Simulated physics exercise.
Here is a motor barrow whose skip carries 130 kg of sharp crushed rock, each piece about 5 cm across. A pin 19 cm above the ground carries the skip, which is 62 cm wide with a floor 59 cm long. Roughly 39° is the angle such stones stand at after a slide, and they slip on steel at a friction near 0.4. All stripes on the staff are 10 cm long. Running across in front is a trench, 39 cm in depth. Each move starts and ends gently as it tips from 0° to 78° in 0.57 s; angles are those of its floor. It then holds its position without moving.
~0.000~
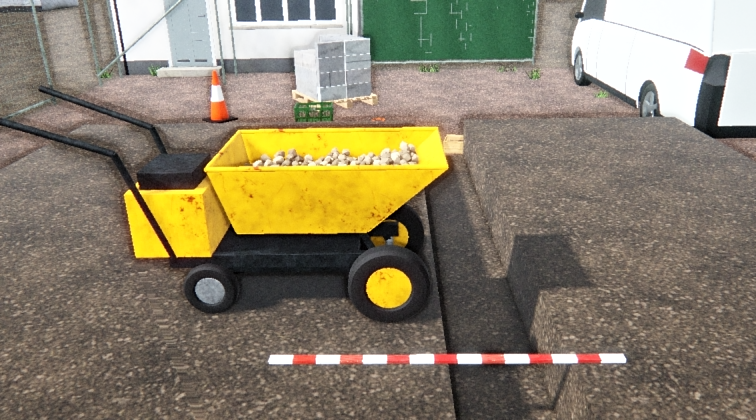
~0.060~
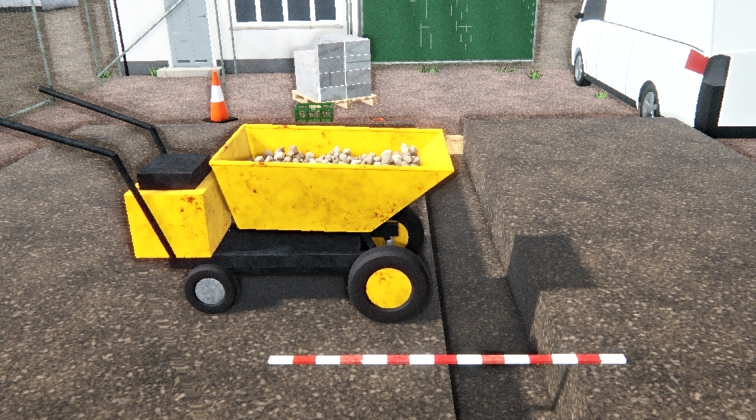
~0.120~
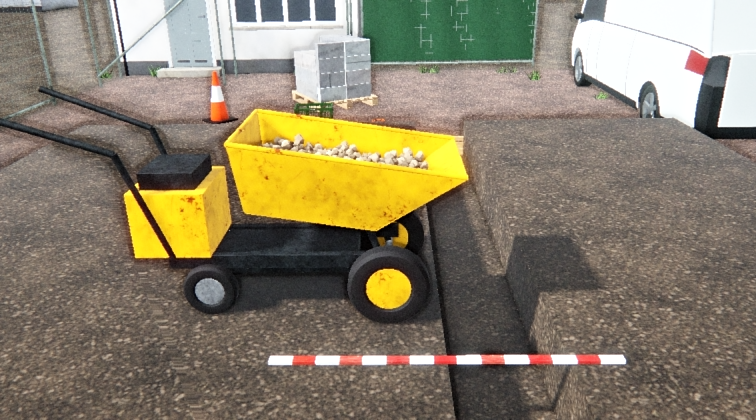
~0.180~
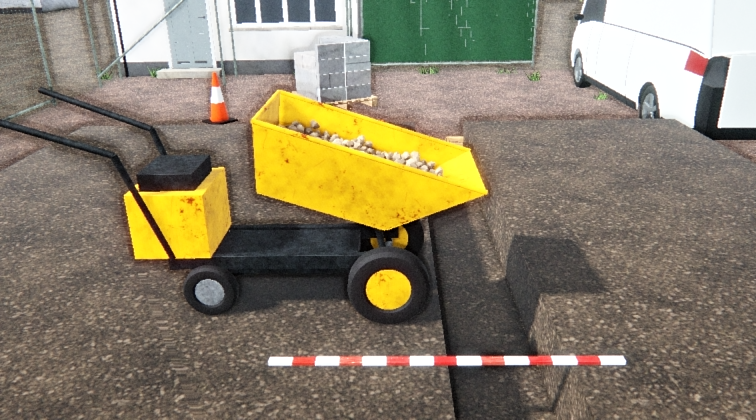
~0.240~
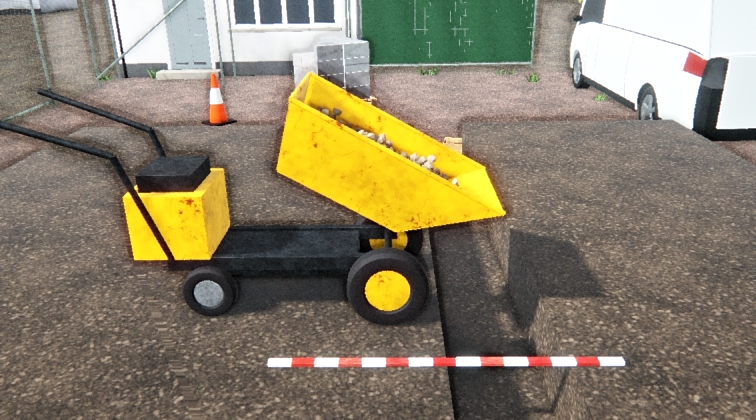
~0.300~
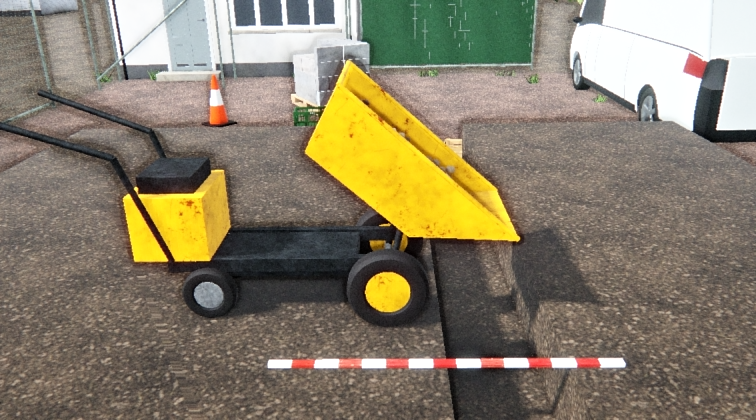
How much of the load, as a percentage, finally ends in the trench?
I would put it at about 37 per cent.
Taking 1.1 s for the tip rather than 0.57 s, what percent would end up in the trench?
Estimate: About 55 %.
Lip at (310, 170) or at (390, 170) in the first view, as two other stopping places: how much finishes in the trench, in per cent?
Estimates: 70 % then 80 %.
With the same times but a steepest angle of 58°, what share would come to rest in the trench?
Roughly 25 percent.
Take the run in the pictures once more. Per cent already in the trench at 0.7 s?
Some 15 per cent of the load by that point.
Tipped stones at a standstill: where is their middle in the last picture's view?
Around (573, 290).
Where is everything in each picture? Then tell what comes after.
In the first frame, the skip is at 0°, its lip at (448, 167); the top of the load is at (400, 155).
In the second frame, the skip is at 2°, its lip at (453, 170); the top of the load is at (368, 157); the stones move at 0.6 m/s on average.
The third frame shows lip at (468, 178), floor tilted 9°, highest stones at (283, 145); the stones move at 1.1 m/s on average.
The fourth frame shows lip at (487, 193), floor tilted 18°, highest stones at (291, 130); the stones move at 1.7 m/s on average.
The fifth frame shows lip at (504, 214), floor tilted 30°, highest stones at (312, 114); the stones move at 1.9 m/s on average.
The sixth frame shows lip at (518, 239), floor tilted 42°, highest stones at a place the side hides; the stones move at 2.0 m/s on average.
After 0.4 s the floor is at 66°; 100 % in the skip; the foremost stones are at (507, 260).
After 0.7 s the floor is at 78°; 57 % in the skip, 16 % in the trench, 27 % past the trench; the foremost stones are at (585, 279).
After 1.0 s the floor is at 78°; 2 % in the skip, 34 % in the trench, 64 % past the trench; the foremost stones are past the picture's edge.
After 3.0 s the floor is at 78°; 0 % in the skip, 37 % in the trench, 63 % past the trench; the foremost stones are past the picture's edge.
